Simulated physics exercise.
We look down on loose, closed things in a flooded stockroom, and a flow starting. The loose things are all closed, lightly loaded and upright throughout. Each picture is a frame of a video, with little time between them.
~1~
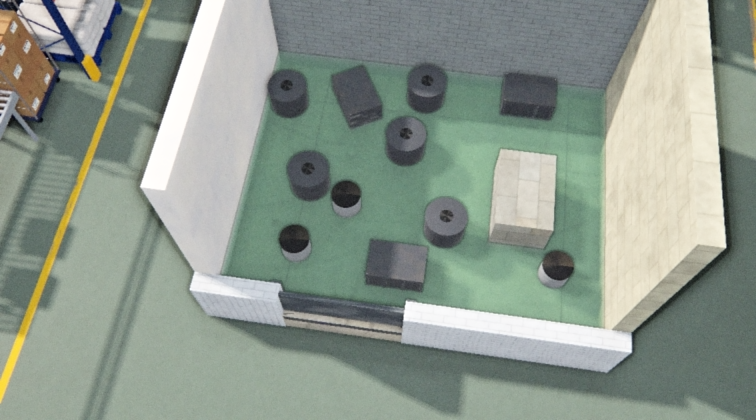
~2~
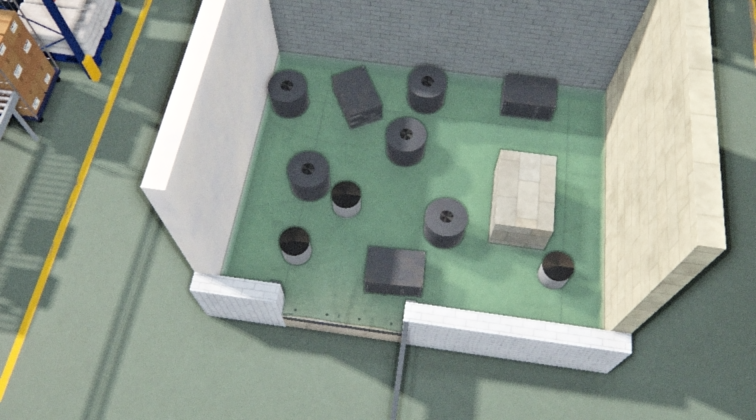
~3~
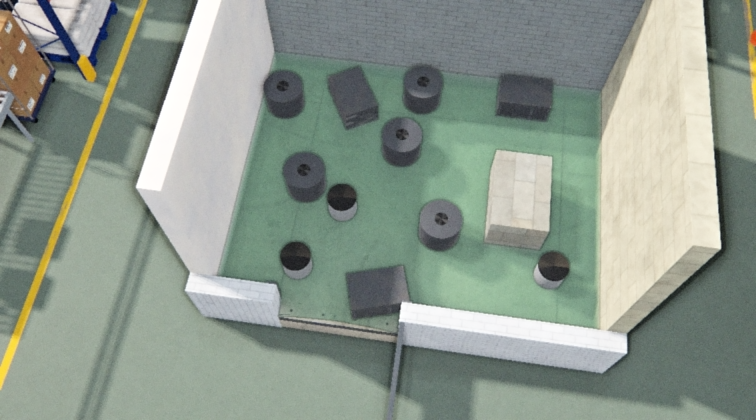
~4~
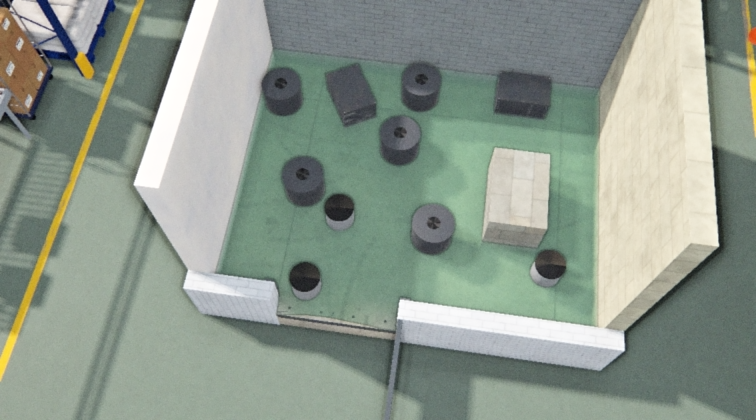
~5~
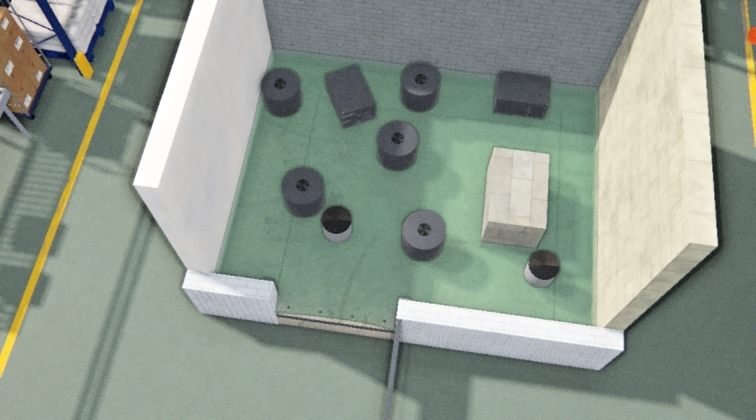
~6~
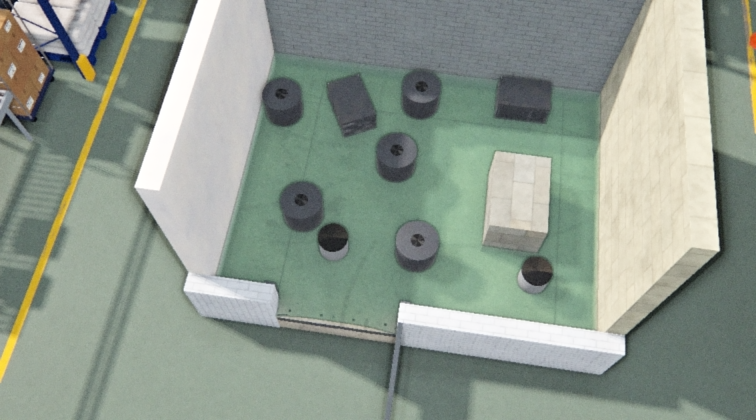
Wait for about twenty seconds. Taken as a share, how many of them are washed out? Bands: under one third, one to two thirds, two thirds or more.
From what I can see, the part that leaves comes to no less than two thirds.
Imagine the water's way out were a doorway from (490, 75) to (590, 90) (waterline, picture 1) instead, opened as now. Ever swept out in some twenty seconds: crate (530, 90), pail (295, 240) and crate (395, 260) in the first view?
In sequence: Escapes, remains, remains.
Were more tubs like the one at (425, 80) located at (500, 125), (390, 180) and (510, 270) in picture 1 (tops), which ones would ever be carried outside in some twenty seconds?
Taking them in turn: Flushed away, flushed away and flushed away.
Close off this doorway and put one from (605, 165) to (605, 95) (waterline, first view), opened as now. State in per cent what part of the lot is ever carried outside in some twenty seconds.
About 50 %.
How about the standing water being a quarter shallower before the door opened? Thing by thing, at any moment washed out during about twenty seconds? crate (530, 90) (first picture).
I'd bet it never leaves.
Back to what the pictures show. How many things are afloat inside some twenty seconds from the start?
By my tally, 1.
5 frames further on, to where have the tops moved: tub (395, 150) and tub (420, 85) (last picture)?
The first should be near (369, 187), the second near (395, 100).
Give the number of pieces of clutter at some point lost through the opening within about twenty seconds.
I make it 10 of them.
A moment on, 4 of 11 are out; 7 afloat.
Next, 7 of 11 are out; 4 afloat.
Later, 8 of 11 are out; 3 afloat.
In the end, 10 of 11 are out; 1 afloat.
